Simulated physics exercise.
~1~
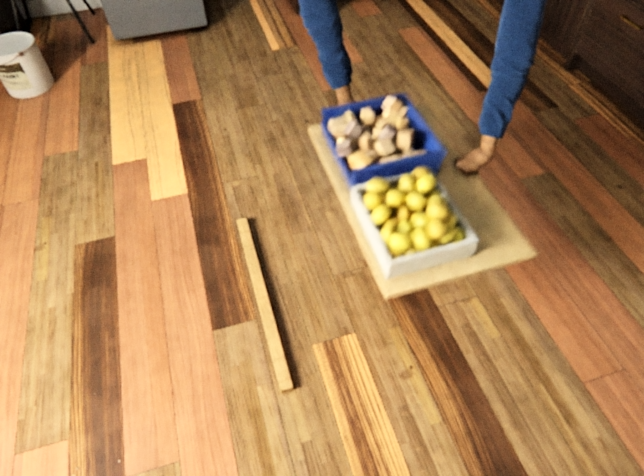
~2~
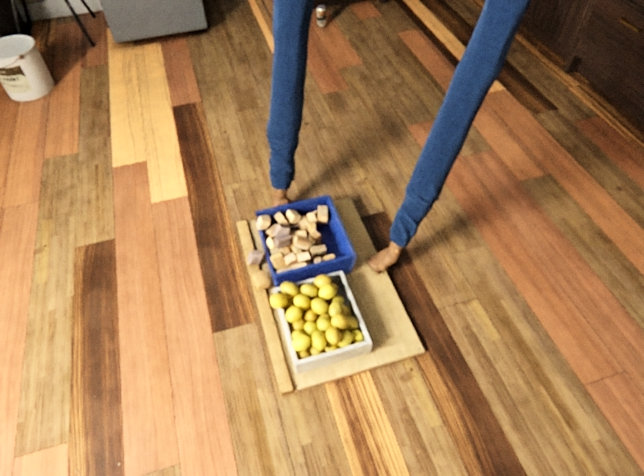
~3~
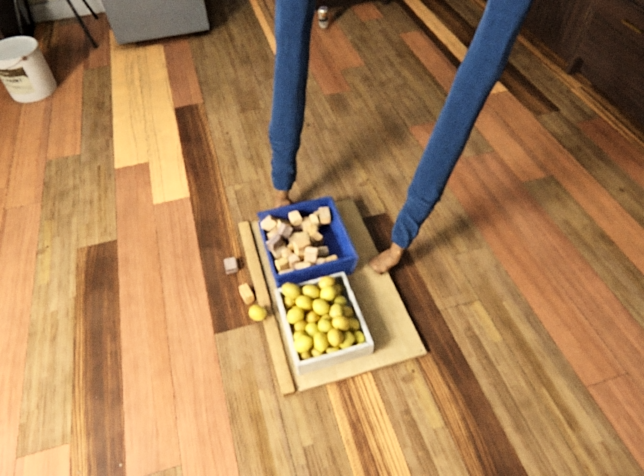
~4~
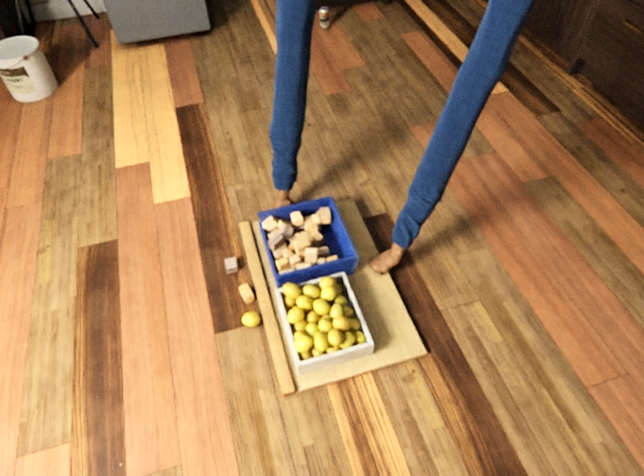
In this clip, two blue-sleeved arms lower a board carrying a blue crate of wooden blocks and a white crate of lemons down and left against a wooden strip on the floor, and two blocks and one lemon spill out to the left and come to rest.
